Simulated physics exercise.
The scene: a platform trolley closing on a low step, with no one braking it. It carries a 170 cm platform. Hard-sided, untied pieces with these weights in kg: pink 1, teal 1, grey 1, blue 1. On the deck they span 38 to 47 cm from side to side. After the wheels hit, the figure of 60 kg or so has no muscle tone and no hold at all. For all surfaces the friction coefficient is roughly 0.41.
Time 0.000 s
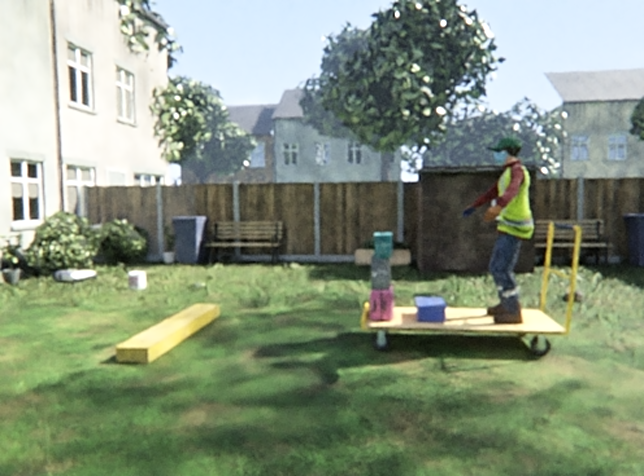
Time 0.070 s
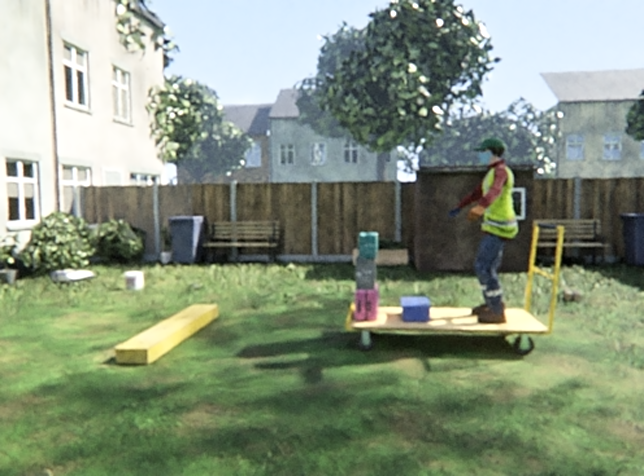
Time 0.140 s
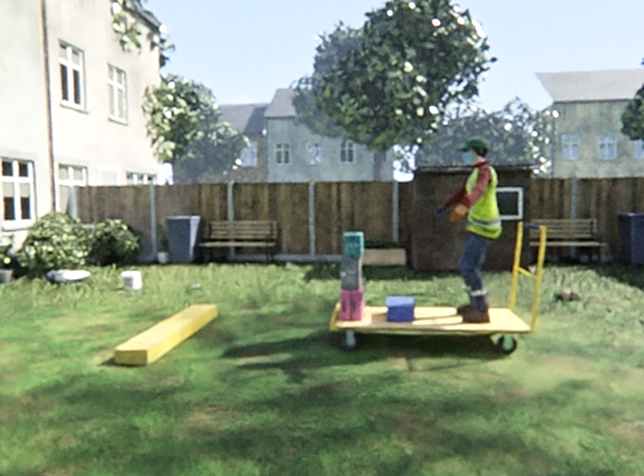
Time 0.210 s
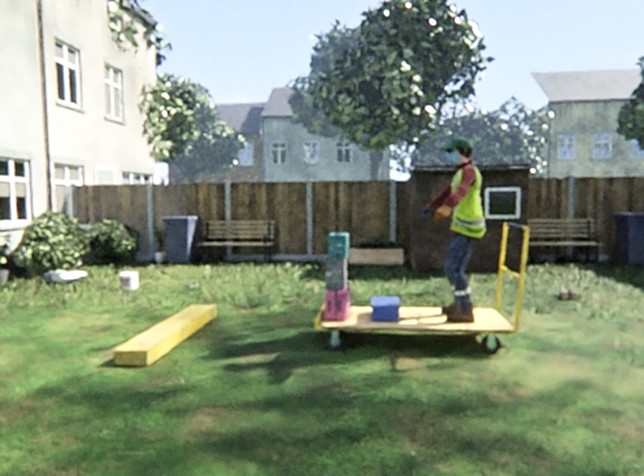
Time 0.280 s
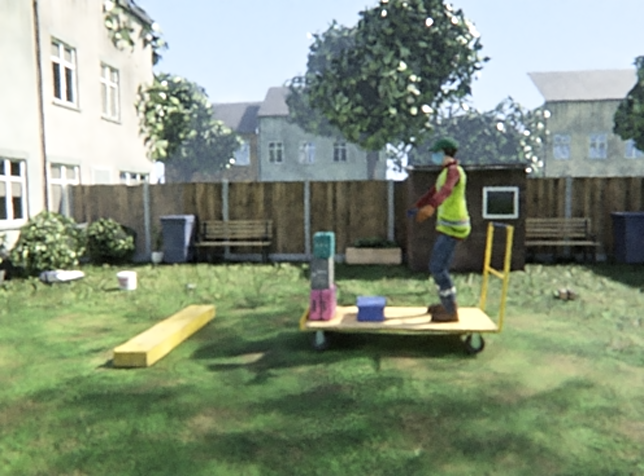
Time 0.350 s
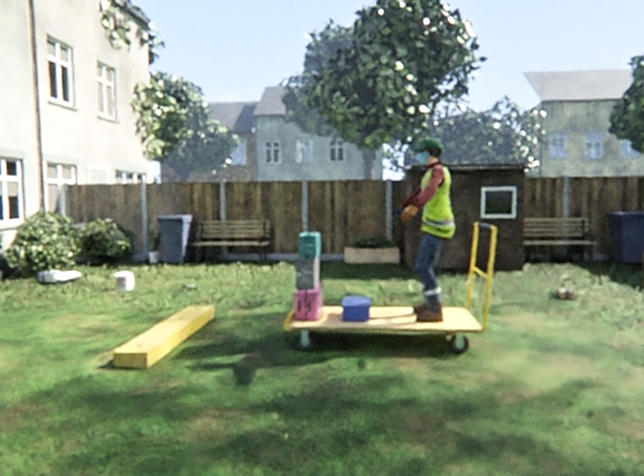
A yellow flatbed trolley rolls steadily leftward across a sunlit lawn, seen from the side at a distance, with a fence, benches, a shed and pale houses behind. On its deck, a figure in a green cap, yellow vest and jeans stands near the right-hand handle, facing left, behind a blue box and a pink-and-teal stack. A yellow beam lies still at left while the view drifts slightly right.
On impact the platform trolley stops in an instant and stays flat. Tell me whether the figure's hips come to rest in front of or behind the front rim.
Still on the deck.
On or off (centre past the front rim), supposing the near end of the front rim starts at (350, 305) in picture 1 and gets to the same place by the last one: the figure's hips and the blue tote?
Then hips on, blue on.
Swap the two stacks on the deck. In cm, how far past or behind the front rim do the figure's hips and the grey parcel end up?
Result: Hips at 50 behind, grey at 40 past.
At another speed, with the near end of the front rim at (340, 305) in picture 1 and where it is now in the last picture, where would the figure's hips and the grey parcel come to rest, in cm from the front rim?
Hips 100 behind, grey 50 past.
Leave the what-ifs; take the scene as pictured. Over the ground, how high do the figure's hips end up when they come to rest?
About 65 cm above the ground.
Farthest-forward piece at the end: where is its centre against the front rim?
Roughly 100 cm beyond the front rim.
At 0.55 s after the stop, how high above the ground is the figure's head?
Height: Approx. 90 cm above ground.
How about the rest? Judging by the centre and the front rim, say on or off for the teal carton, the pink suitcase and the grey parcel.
Final: Teal gone, pink secure, grey gone.
Impact comes at 0.91 s.
After 1.46 s the figure's hips are 66 cm behind the rim, near (242, 272) in the last picture's view.
After 1.91 s the figure's hips are 33 cm behind the rim, near (209, 276) in the last picture's view.
At rest, 4.7 s, past the rim, teal carton and grey parcel; behind it, pink suitcase, blue tote and the figure's hips.
